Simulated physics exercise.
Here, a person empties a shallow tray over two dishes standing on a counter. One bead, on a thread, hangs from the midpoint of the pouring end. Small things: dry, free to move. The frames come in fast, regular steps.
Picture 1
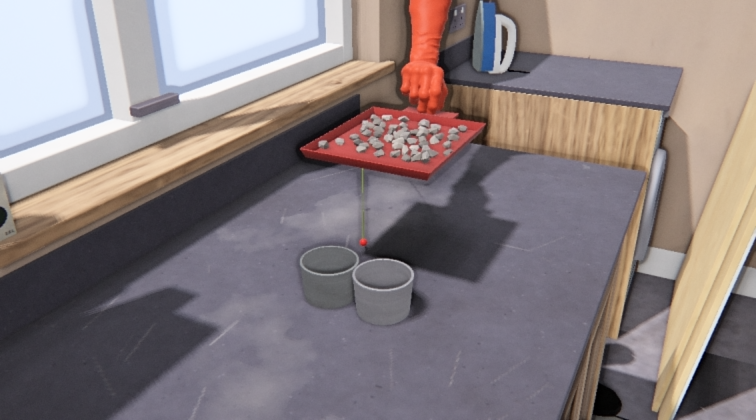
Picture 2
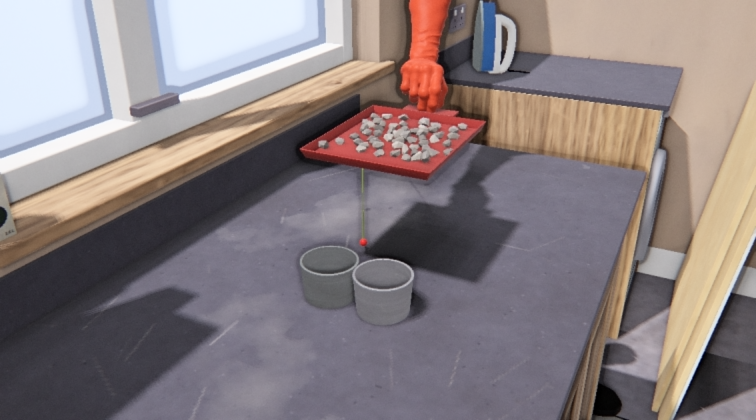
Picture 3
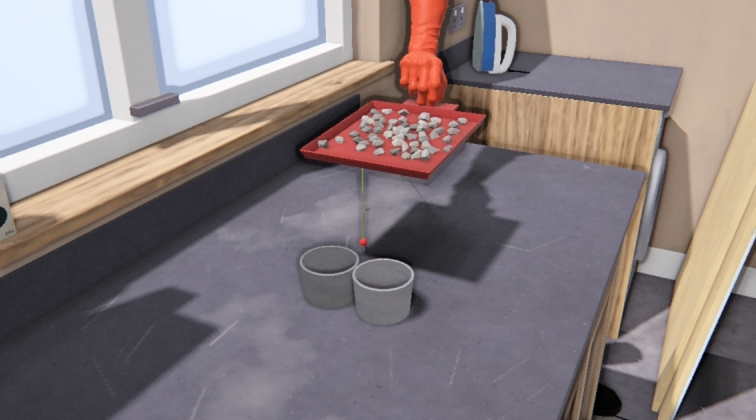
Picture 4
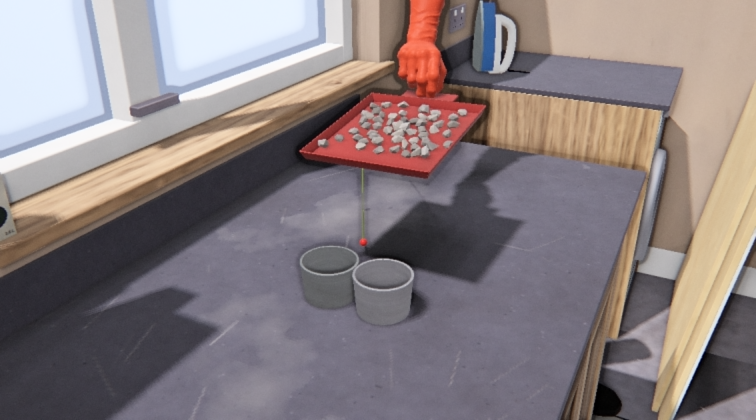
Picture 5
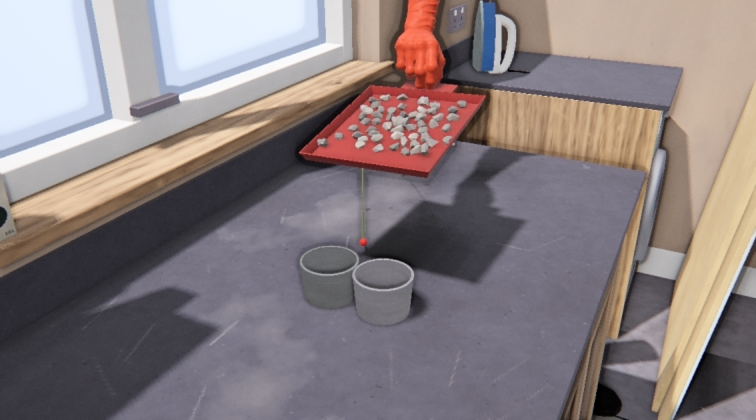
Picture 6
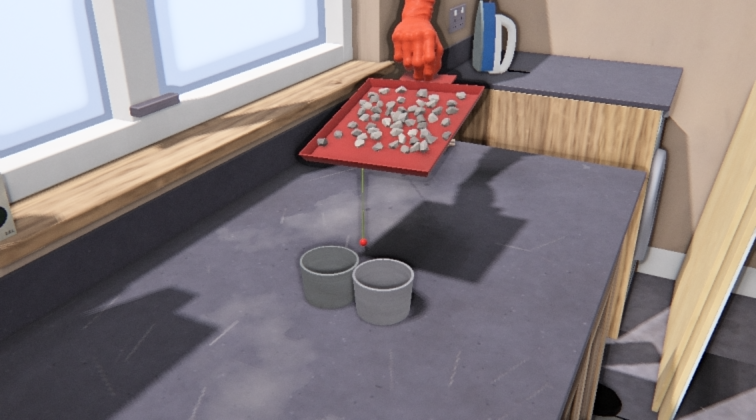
On a dark kitchen counter by a window, an orange-gloved hand held a red tray of small grey bits above two grey dishes, then slowly raised its near end, tilting the tray a little.
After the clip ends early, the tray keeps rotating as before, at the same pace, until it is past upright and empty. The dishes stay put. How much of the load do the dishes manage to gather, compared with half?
So the dishes get the majority of the load, I reckon.
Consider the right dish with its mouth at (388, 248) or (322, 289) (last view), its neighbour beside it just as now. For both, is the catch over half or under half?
Try 1: A minority of it. Try 2: A minority of it.
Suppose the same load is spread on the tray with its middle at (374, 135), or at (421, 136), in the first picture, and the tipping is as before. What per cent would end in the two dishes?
Close to 60 %, followed by close to 70 %.
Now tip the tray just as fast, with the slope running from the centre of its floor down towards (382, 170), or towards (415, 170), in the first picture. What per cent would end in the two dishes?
About 60 % and 30 %.
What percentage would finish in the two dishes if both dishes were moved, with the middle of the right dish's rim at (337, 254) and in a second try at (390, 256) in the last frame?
It would be roughly 60 per cent, followed by roughly 10 per cent.
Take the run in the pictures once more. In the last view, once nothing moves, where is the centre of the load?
About (328, 289).
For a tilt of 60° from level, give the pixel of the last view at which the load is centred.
In the last view the centre sits at roughly (345, 157).
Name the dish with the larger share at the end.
Once things settle, the left of the two ends up fuller.
Just after the last frame, tray tipped steeply; the larger part on the tray; roughly a quarter in the air.
A moment on, tray tipped right over; about a tenth on the tray; about a tenth in the right dish; roughly a third in the left dish; roughly a quarter outside both; roughly a quarter in the air.
Further on, tray tipped past a quarter turn; roughly a quarter in the right dish; roughly half in the left dish; roughly a third outside both.
When it is over, tray tipped past a quarter turn; roughly a quarter in the right dish; roughly half in the left dish; roughly a third outside both.
